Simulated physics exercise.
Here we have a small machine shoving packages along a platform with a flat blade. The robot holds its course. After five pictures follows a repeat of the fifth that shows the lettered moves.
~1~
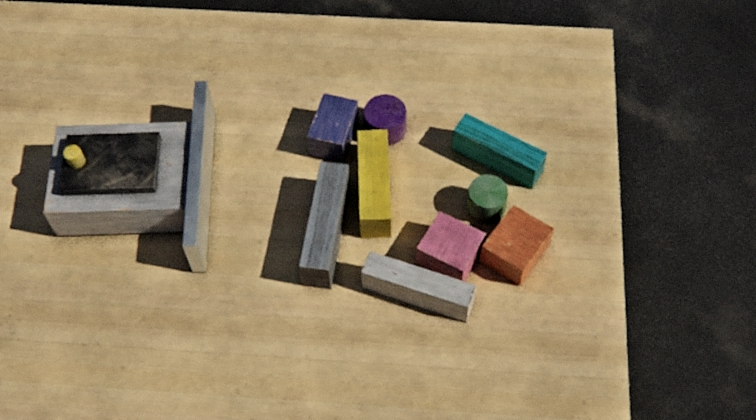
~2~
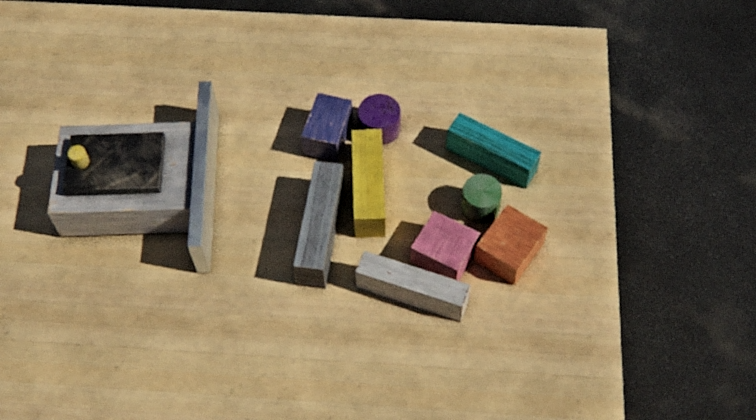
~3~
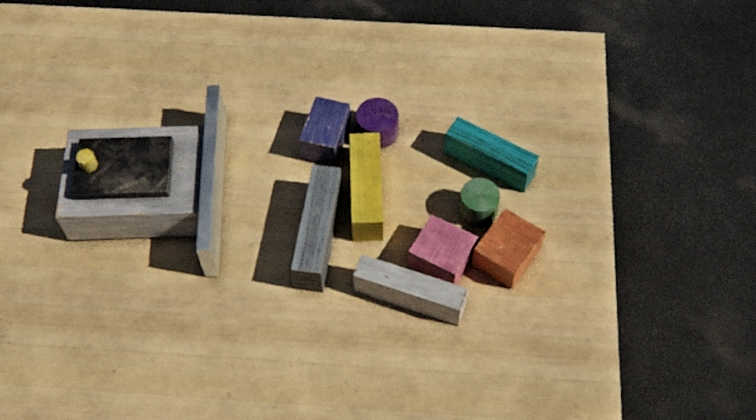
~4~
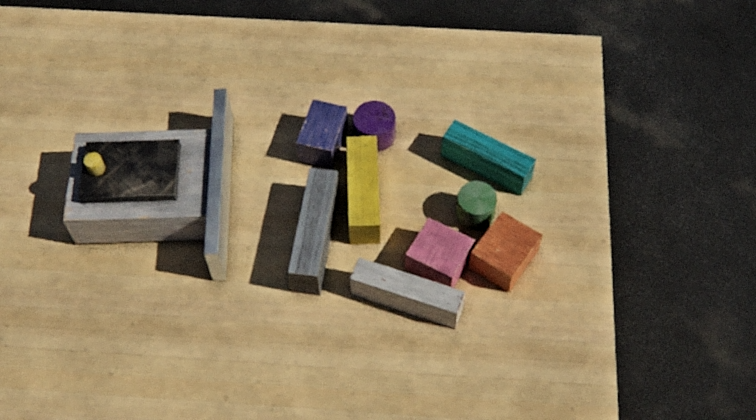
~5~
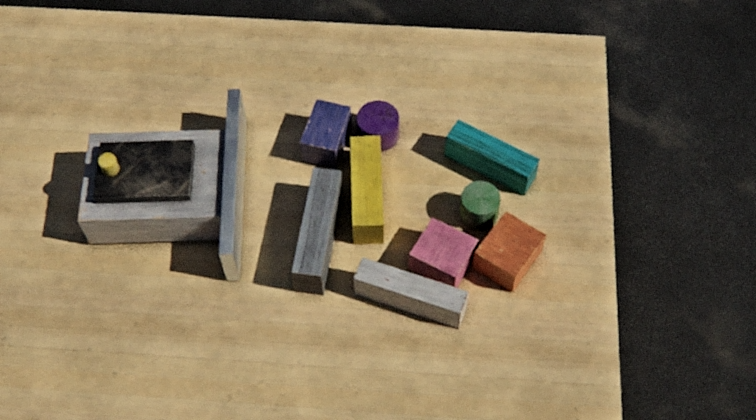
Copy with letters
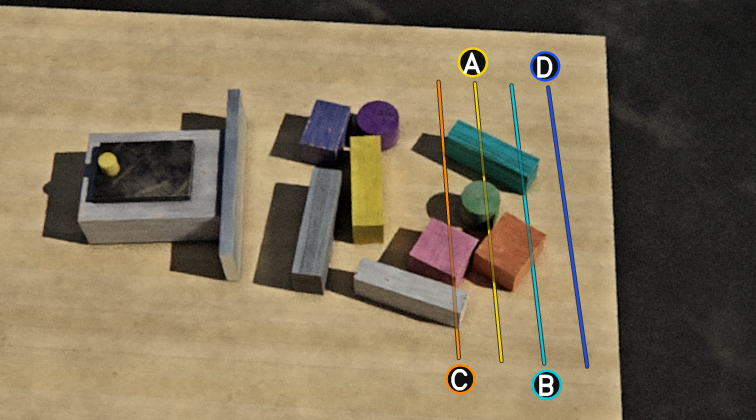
A small grey robot with a flat blade creeping right across a wooden platform towards a cluster of colourful, unmoving blocks.
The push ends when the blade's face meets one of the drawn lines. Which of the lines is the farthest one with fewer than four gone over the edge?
At B, and not beyond.
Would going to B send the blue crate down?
By then, no.
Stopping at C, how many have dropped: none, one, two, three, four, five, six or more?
The count is none.
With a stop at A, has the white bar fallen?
No.
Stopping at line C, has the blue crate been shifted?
By then, yes.
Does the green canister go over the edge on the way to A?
No.
On the marked copy, A at (487, 211); B at (527, 214); C at (448, 209); D at (566, 216).
Taking B. A third of the way, robot (259, 176); purple canister (401, 126); white bar (432, 297).
Two thirds of the way, robot (366, 183); orange crate (556, 261); green canister (532, 211).
When it is over, robot (447, 187); orange crate over the edge; green canister over the edge; two fallen.
As for the rest, A is within the limit but short; C is within the limit but short; D drops five.
